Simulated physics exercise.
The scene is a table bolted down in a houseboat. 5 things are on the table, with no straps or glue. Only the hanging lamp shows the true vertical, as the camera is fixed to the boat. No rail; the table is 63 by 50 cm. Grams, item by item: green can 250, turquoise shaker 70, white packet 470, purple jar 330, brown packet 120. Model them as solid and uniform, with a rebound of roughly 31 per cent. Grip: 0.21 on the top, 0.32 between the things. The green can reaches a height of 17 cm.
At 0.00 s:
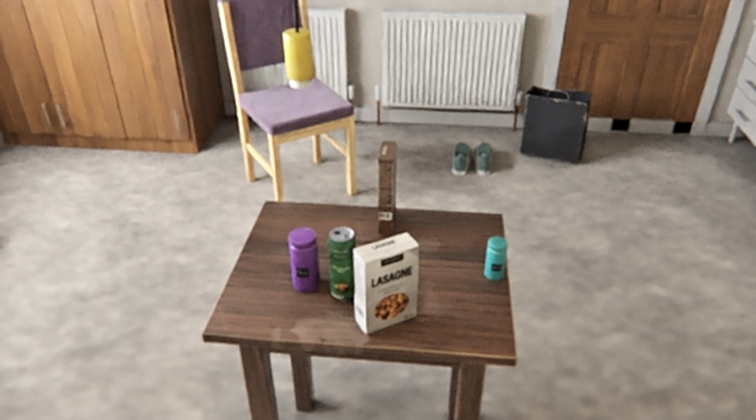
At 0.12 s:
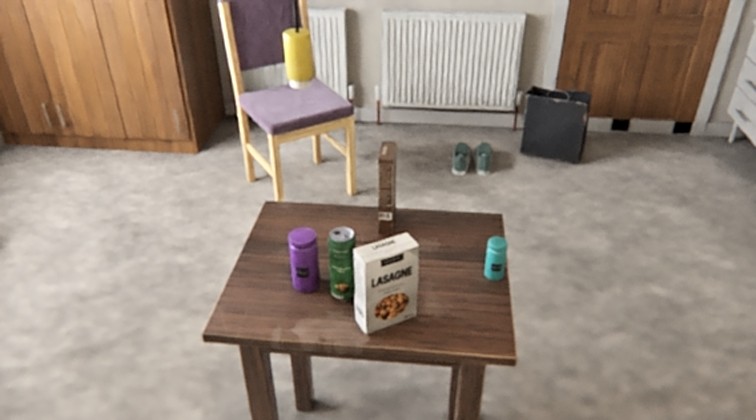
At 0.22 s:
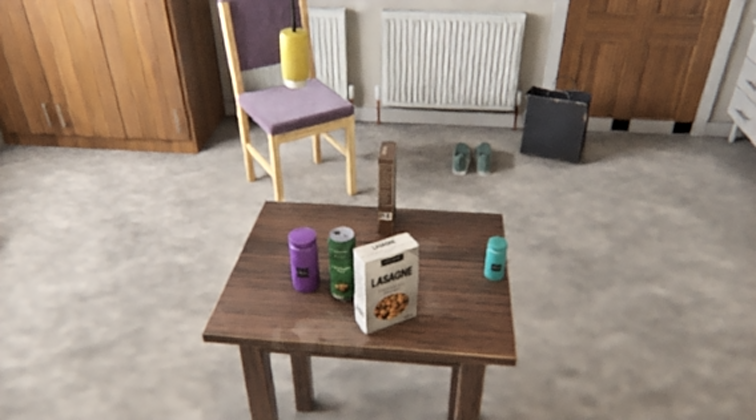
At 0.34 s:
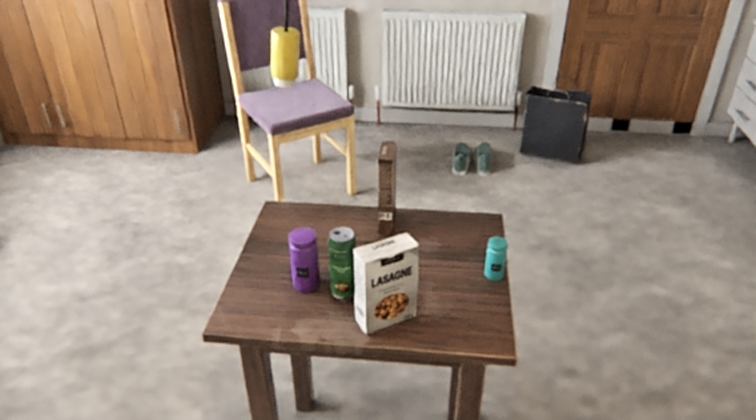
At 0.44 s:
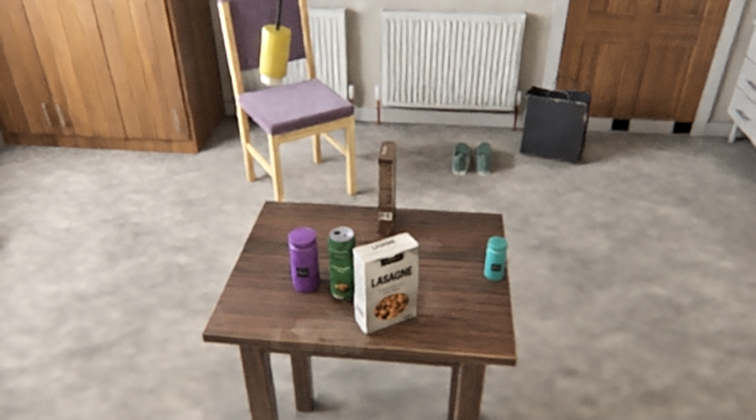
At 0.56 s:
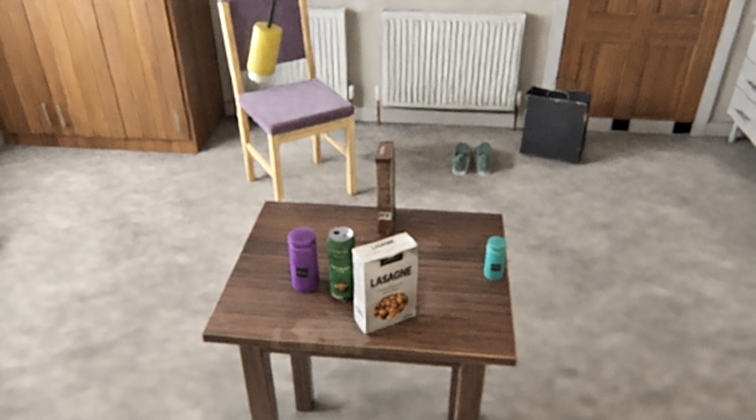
A yellow hanging lamp swings slowly leftward over a purple chair while the table items stay still.
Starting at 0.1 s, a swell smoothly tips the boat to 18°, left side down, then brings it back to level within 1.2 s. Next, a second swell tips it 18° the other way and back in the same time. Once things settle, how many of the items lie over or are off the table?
Likely a single casualty.
By 0.86 s, heel 15°, left side down; green can 5 cm from its spot near (318, 263); turquoise shaker 5 cm from its spot near (472, 257); brown packet rocked 60° off its seat.
By 1.16 s, heel 2°, left side down; green can 14 cm from its spot near (280, 261); turquoise shaker 14 cm from its spot near (436, 255); brown packet on its side.
By 2.16 s, heel 11°, right side down; green can 6 cm from its spot near (317, 263); turquoise shaker 6 cm from its spot near (471, 257); brown packet on its side.
When it is over (3.0 s), lying over on the table, brown packet; the other 4 within 5 cm of the start. End places, in pixels of the last picture, green can near (343, 265), turquoise shaker near (497, 258).
